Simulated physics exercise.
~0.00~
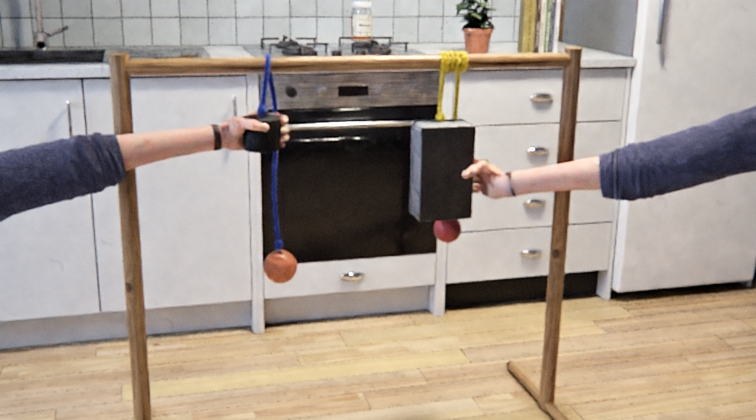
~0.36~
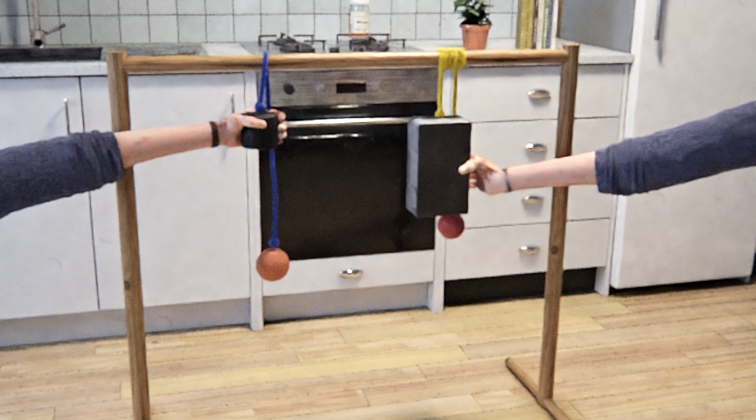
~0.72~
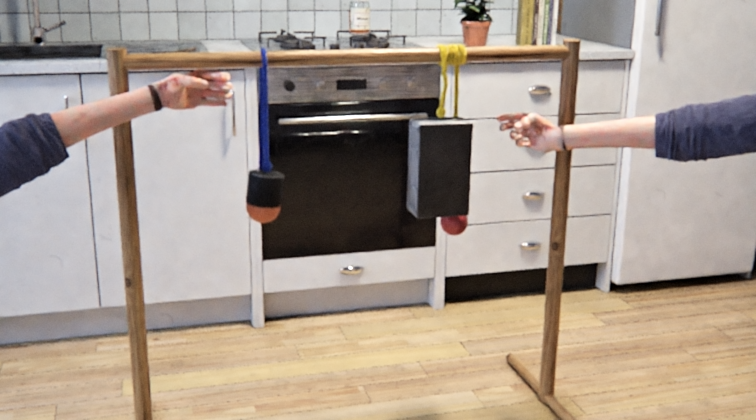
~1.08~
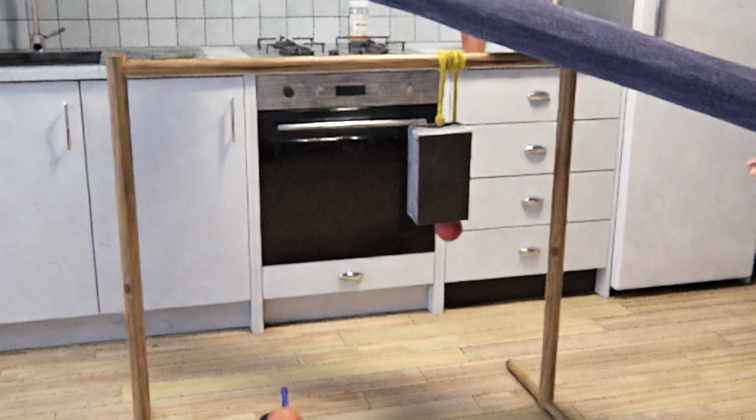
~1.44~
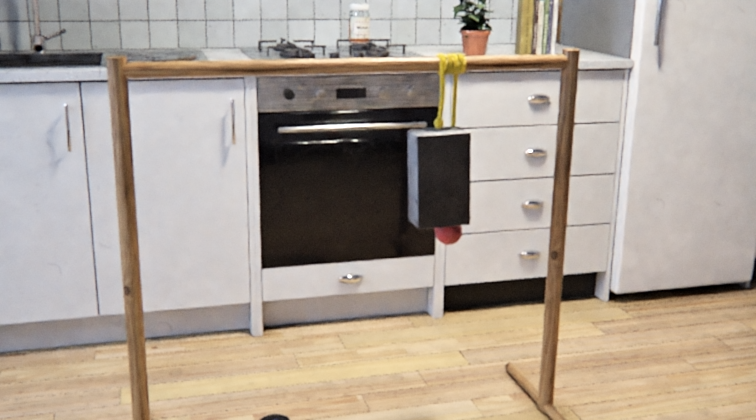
In a kitchen, two hands release dark loads hung from a wooden frame; the left one drops to the floor, the right stays hanging.
